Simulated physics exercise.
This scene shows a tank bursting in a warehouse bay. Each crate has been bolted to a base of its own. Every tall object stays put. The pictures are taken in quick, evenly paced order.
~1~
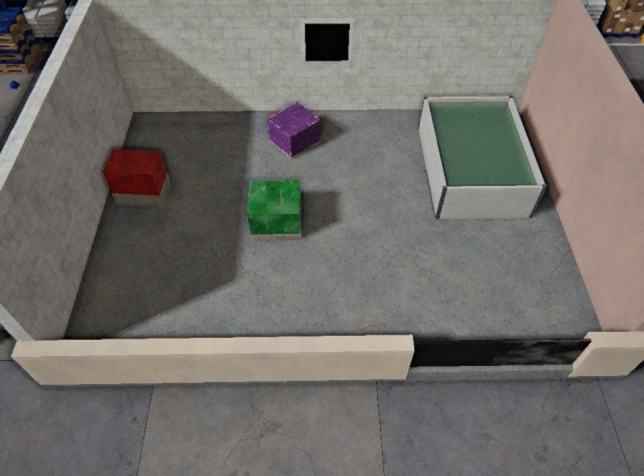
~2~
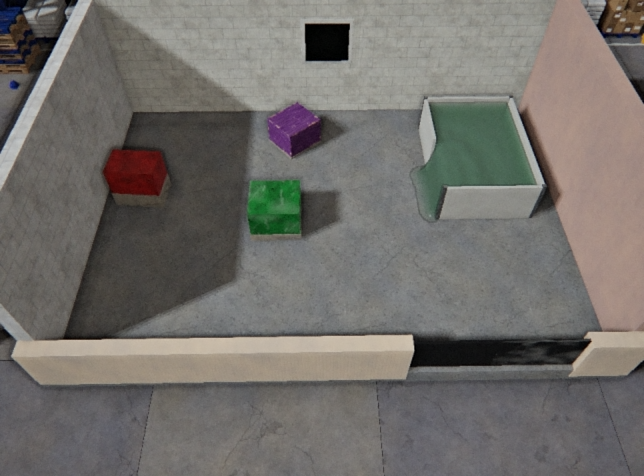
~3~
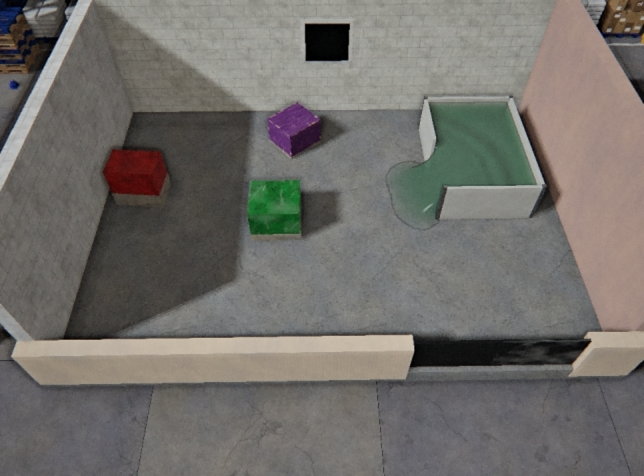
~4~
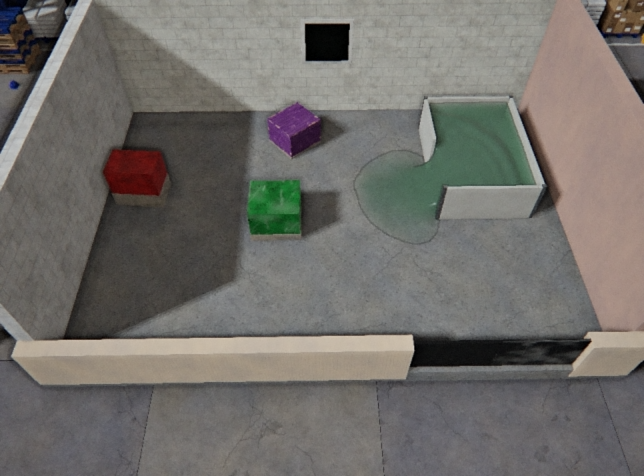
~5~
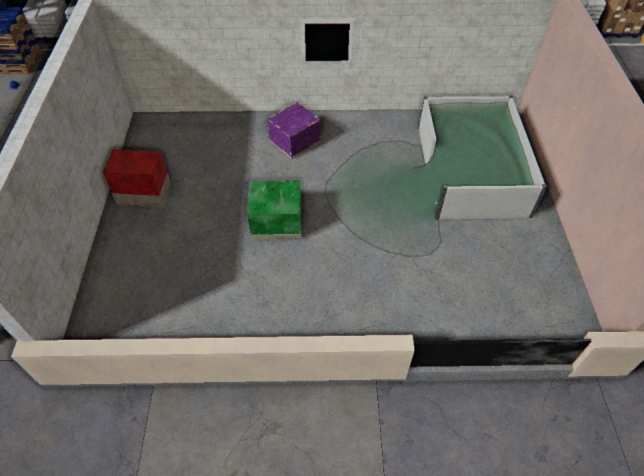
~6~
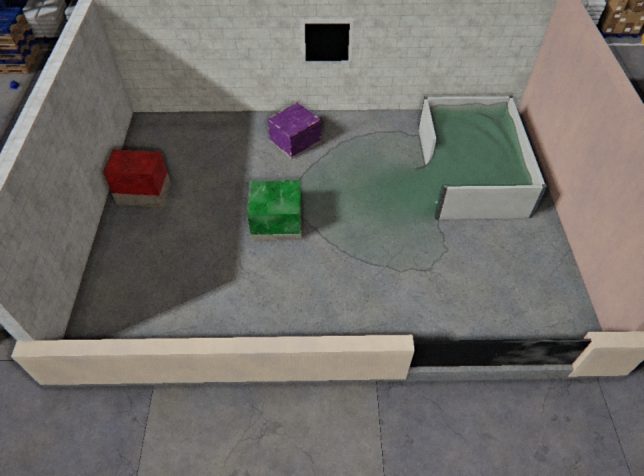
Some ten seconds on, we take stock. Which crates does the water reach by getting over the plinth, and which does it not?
One by one: Purple crate: Becomes wet; green crate: Becomes wet; red crate: Remains dry.
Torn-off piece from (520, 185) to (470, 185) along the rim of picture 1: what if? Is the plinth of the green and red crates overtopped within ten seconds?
Green crate: Untouched; red crate: Untouched.
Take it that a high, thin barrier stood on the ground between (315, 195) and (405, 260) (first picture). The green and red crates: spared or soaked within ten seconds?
Green: Not reached; red: Not reached.
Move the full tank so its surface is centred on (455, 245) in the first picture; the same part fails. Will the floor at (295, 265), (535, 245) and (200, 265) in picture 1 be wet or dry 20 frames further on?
Taking the three spots in order: Swamped, bare, swamped.
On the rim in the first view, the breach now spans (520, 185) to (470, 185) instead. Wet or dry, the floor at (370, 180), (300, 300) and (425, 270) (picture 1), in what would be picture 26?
Spot one spared, spot two inundated, spot three inundated.
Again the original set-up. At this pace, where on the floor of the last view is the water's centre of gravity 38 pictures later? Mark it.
Close to pixel (281, 212).
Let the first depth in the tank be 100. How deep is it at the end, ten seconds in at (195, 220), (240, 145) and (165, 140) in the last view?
Readings in sequence: 12, 10, 12 percent.
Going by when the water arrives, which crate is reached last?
I'd say the red one is last.
A moment on, water covers 30 % of the floor; the purple crate water round its plinth, the green crate water round its plinth, the red crate water round its plinth.
Next, water covers 50 % of the floor; the purple crate water round its plinth, the green crate water round its plinth, the red crate water round its plinth.
Then, water covers 65 % of the floor; the purple crate water round its plinth, the green crate water round its plinth, the red crate water round its plinth.
Later, water covers 85 % of the floor; the purple crate water round its plinth, the green crate water round its plinth, the red crate water round its plinth.
In the end, water covers 95 % of the floor; the purple crate was topped, the green crate was topped, the red crate stayed above the water.
